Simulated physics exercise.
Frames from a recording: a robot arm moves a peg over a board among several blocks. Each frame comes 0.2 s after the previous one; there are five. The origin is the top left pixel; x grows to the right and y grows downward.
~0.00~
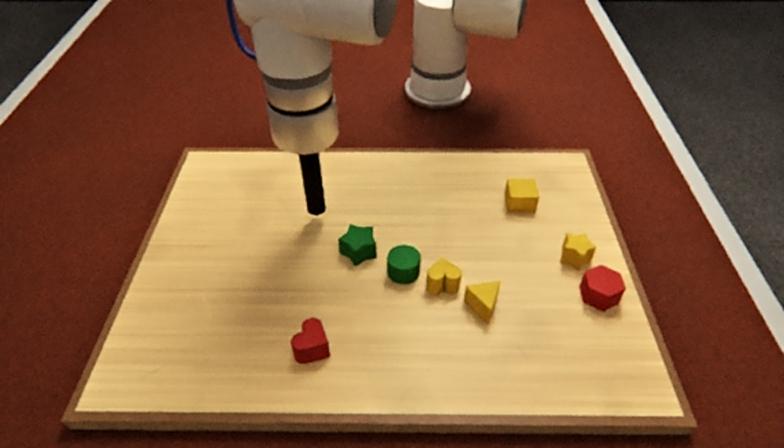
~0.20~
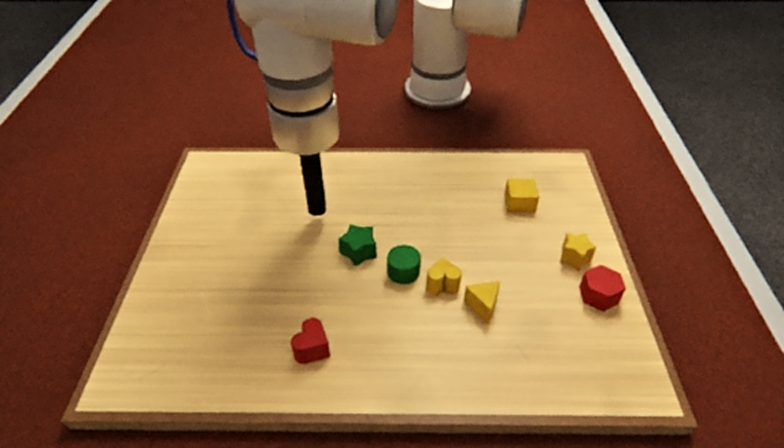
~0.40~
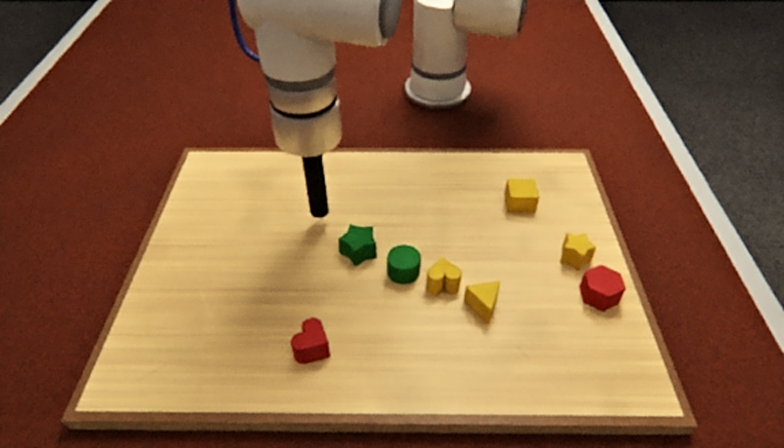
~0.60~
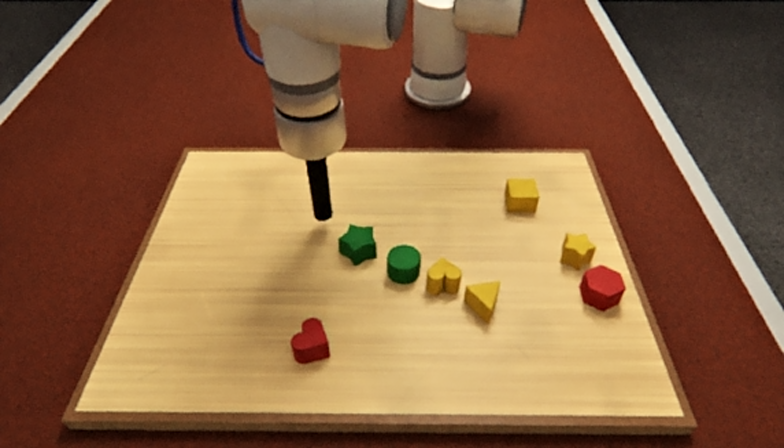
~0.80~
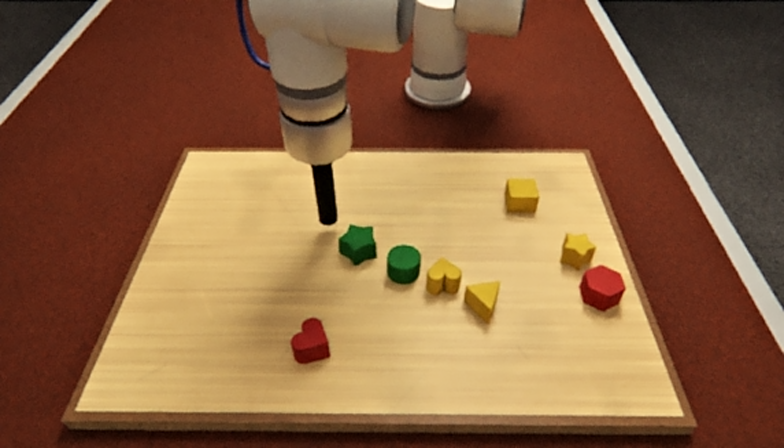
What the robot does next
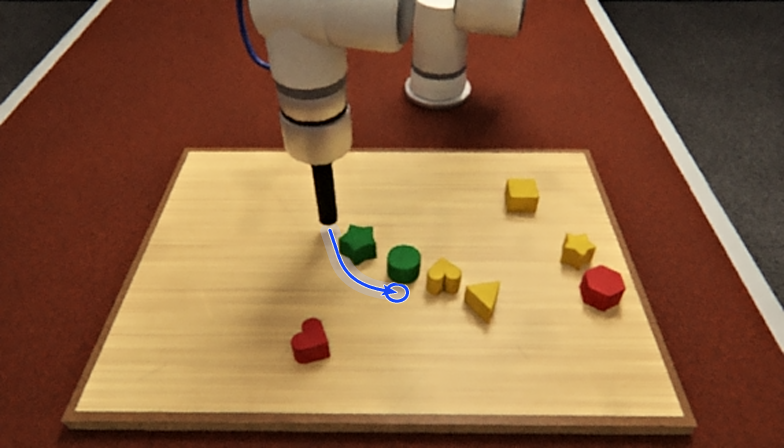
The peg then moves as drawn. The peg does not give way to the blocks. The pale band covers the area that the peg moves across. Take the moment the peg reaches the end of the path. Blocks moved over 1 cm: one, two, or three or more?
One moves.
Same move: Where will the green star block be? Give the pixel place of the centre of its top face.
Top centre: (368, 246).
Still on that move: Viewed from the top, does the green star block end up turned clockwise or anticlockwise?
I'd predict that, seen from above, the green star block rotates counter-clockwise.
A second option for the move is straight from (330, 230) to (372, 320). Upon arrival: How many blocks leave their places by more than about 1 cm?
Moved: Just one.
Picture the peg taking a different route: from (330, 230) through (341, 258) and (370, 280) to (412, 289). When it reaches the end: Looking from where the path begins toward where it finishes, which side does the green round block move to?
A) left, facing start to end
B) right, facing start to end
Answer: A.
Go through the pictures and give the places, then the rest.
The first frame shows peg tip (317, 210); block tops, green star block (358, 236); green round block (404, 256).
The second frame shows peg (318, 210); blocks unchanged.
The third frame shows peg (320, 212); blocks unchanged.
The fourth frame shows peg (323, 215); blocks unchanged.
The fifth frame shows peg (329, 219); green star block (358, 236); green round block (404, 256).
Path on the board, from (330, 230) through (339, 257) and (359, 282) to (397, 293).
On the path given first. One third of the way, peg (338, 246); green star block (362, 240), turned 30° anticlockwise.
Two thirds of the way, peg (358, 271); green star block (368, 246), turned 80° anticlockwise.
At the end, peg (397, 282); green star block (368, 246), turned 80° anticlockwise; green round block in place.
